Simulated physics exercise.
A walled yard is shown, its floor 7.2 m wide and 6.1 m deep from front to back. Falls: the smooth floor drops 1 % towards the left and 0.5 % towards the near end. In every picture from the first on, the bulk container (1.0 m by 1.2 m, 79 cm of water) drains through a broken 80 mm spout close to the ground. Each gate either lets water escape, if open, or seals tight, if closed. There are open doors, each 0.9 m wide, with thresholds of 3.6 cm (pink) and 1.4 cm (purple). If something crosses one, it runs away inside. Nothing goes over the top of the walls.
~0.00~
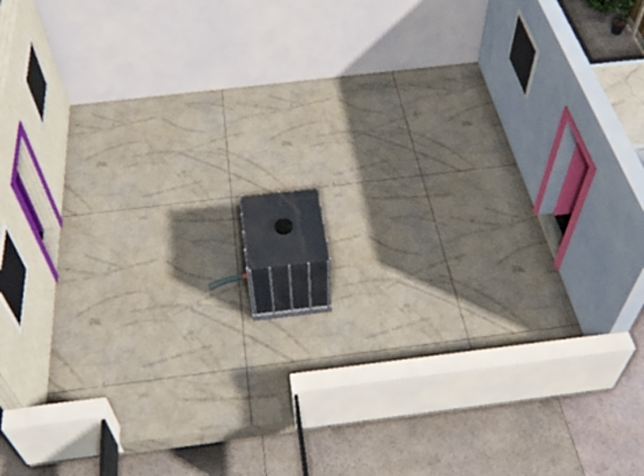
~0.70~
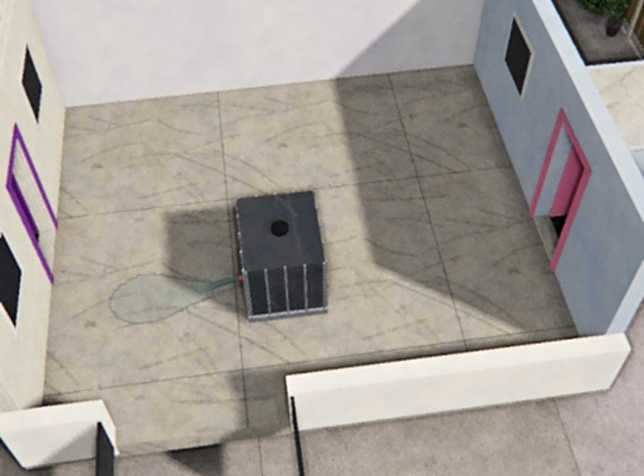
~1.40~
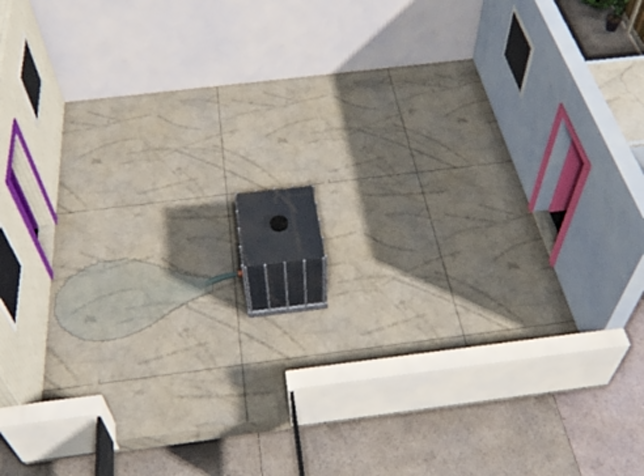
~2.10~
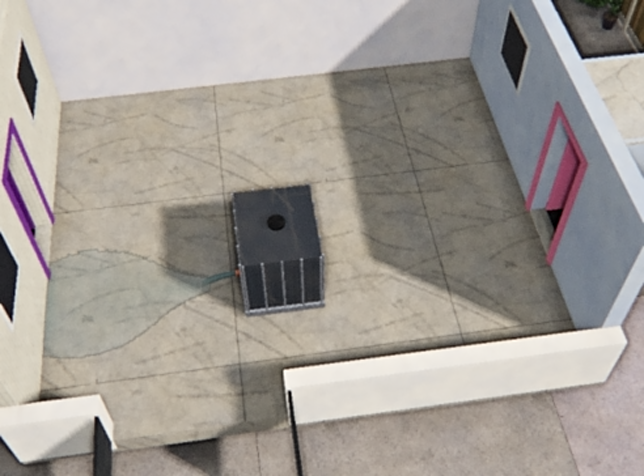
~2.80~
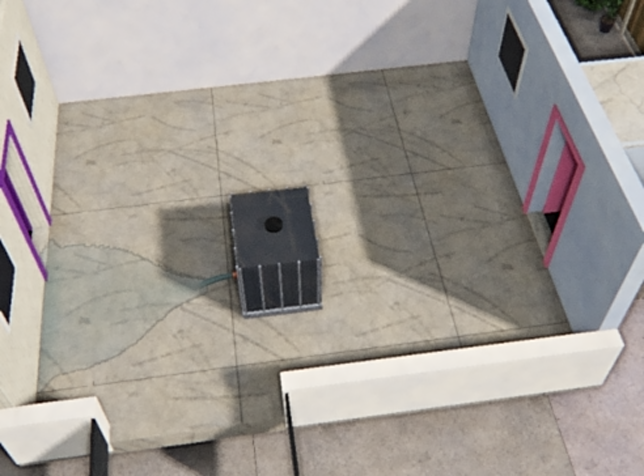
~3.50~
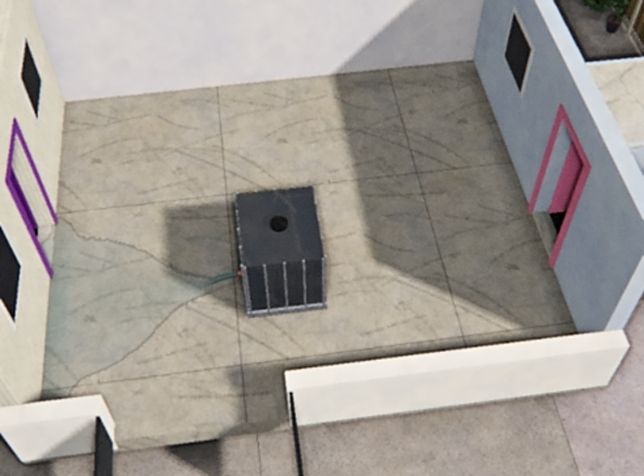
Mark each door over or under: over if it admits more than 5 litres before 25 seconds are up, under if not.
Pink door: Under, purple door: Over.
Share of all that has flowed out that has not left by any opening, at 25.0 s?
Roughly 72 per cent.
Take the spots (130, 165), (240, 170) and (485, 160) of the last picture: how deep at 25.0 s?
Taking the spots in order, 1.2, 0.0 and 0.0 cm.
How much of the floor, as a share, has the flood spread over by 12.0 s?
The flood covers close to 25 per cent of the floor.
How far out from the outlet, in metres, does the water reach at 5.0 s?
Roughly 3.4 metres.
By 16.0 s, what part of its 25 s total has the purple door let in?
45 percent, roughly.
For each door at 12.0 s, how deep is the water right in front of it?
Depths in centimetres: Pink 0.0, purple 2.5.
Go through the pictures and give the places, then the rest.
The jet has just started at (231, 279); the ground is still dry, in the first picture.
The jet leaves at (227, 281); the sheet reaches (115, 309), 1.9 m away, and wets 0.7 m2, in the second picture.
The jet leaves at (226, 276); the sheet reaches (58, 315), 2.7 m away, and wets 1.8 m2, in the third picture.
The jet leaves at (224, 276); the sheet reaches (44, 354), 2.9 m away, and wets 2.4 m2, in the fourth picture.
The jet leaves at (221, 278); the sheet reaches (38, 388), 3.1 m away, and wets 2.8 m2, in the fifth picture.
From the spout at (226, 277) the water has spread over 3.2 m2; its tip is at a hidden place, and it is 1.1 cm deep on average, in the sixth picture.
After 5.0 s water covers 10 % of the floor and is deepest (4 cm) near (49, 312); pink door not reached, purple door 2.2 cm at the sill, 1 L in.
After 8.0 s water covers 15 % of the floor and is deepest (5 cm) near (39, 432); pink door not reached, purple door 2.3 cm at the sill, 3 L in.
After 12.0 s water covers 25 % of the floor and is deepest (5 cm) near (39, 432); pink door not reached, purple door 2.4 cm at the sill, 7 L in.
After 16.0 s water covers 30 % of the floor and is deepest (5 cm) near (39, 432); pink door not reached, purple door 2.6 cm at the sill, 12 L in.
After 25.0 s water covers 35 % of the floor and is deepest (5 cm) near (39, 432); pink door not reached, purple door 2.8 cm at the sill, 27 L in.
